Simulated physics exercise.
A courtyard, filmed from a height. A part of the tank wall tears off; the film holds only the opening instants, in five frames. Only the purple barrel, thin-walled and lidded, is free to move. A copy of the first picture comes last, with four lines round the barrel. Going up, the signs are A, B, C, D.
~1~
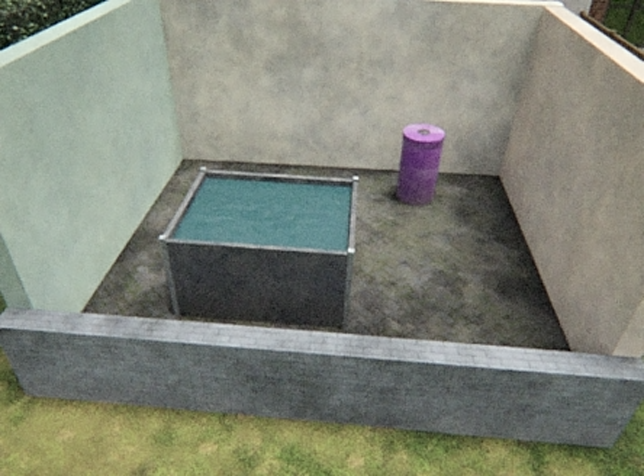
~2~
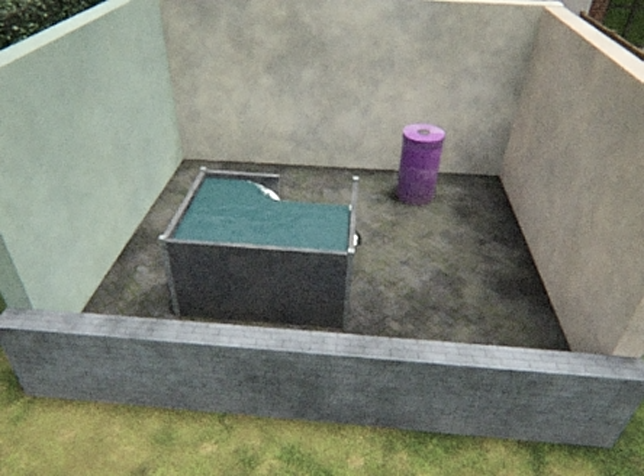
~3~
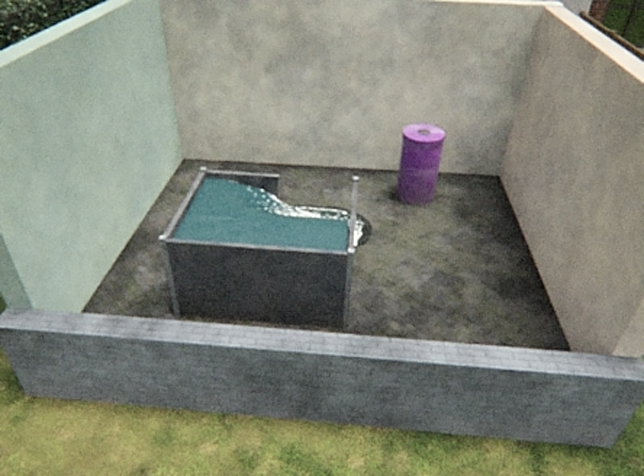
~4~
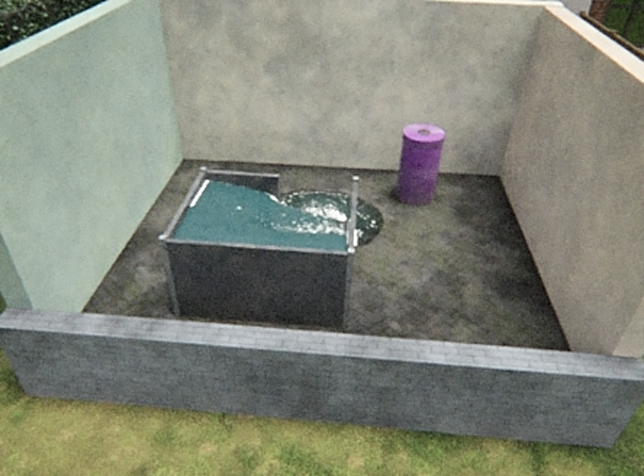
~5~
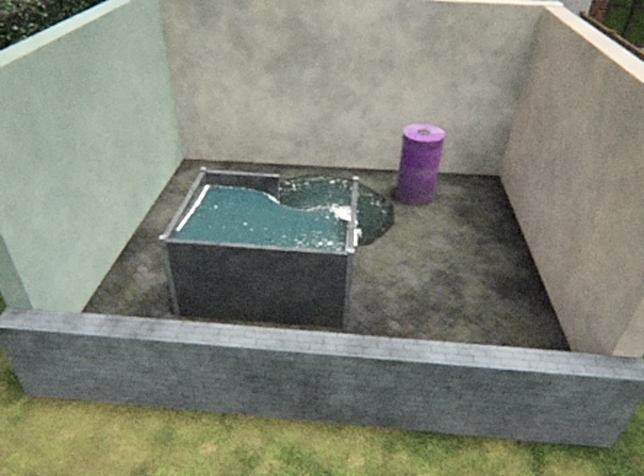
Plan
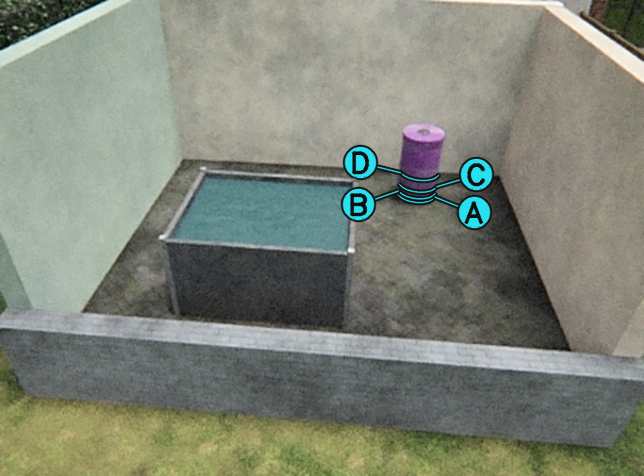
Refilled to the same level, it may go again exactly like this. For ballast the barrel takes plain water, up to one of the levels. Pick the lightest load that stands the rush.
The answer is line D.
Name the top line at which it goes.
It is C.
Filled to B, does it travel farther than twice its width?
Yes, clearly.
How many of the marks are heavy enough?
One of the four.
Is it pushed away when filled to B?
Yes, it does.
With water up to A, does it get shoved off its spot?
Yes, that goes wrong.
On the marked copy, A at (417, 202); B at (417, 198); C at (418, 192); D at (420, 180); from the bottom up A, B, C, D.
If A is chosen, it is pushed about 4 times its own width away.
If B is chosen, it is pushed about 5 times its own width away.
If C is chosen, it is pushed about its own width away.
If D is chosen, it does not move.
